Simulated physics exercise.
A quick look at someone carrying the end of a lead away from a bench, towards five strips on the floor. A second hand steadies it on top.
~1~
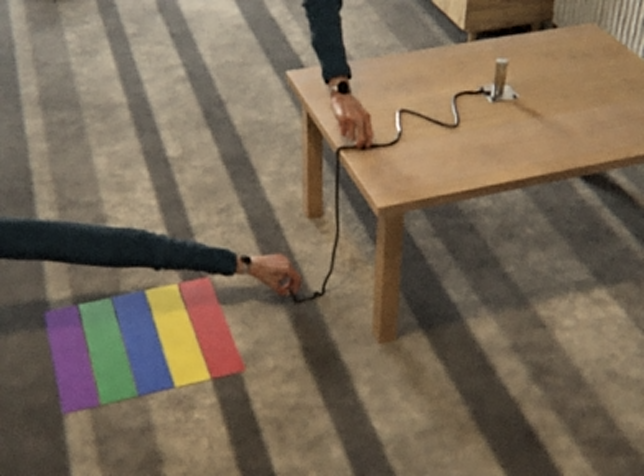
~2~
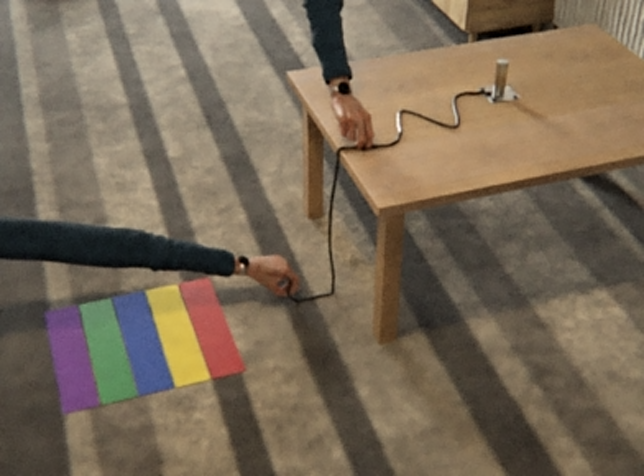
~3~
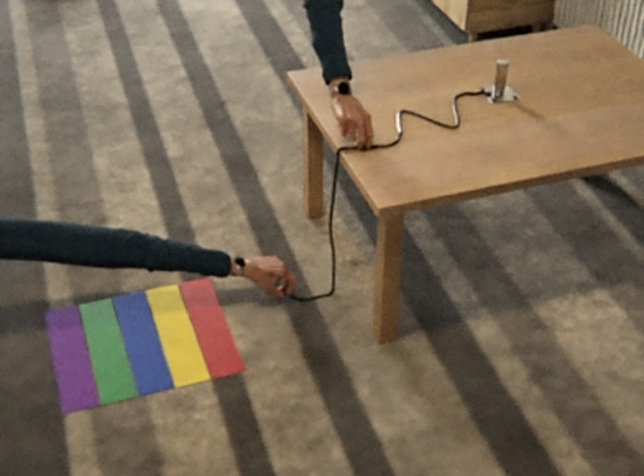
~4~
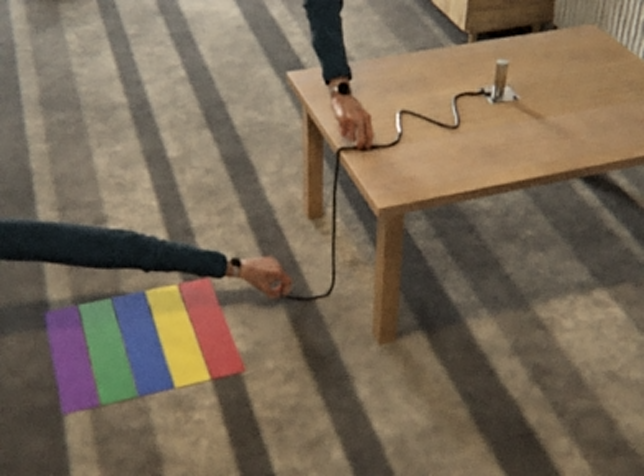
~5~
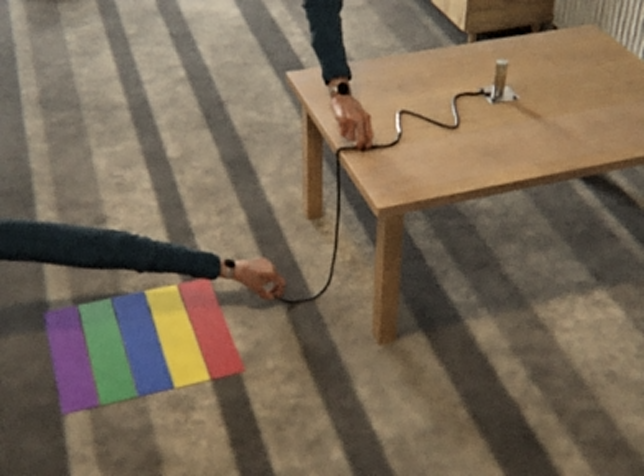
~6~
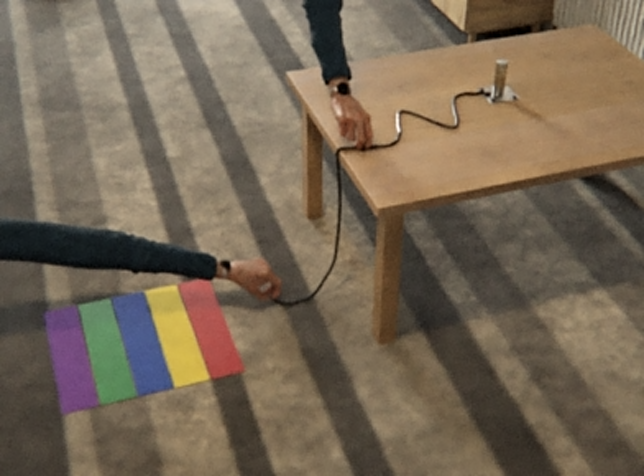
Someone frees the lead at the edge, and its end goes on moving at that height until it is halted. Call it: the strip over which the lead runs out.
Purple.
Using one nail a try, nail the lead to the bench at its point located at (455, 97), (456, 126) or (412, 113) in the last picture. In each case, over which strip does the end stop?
Taking them in turn: Purple; green; blue.
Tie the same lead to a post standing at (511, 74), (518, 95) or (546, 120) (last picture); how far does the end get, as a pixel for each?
Try by try: (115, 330), (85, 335) and (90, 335).
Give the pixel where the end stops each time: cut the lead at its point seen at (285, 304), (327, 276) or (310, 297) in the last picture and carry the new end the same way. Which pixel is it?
The three cuts give roughly (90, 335), (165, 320) and (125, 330) respectively.
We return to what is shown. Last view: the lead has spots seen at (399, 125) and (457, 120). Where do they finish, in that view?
They go to (333, 146) and to (421, 116).
A little later, end near (125, 328); over blue.
Next, end near (87, 337); over green.
When it is tight, end near (65, 341); over purple. The purple one.
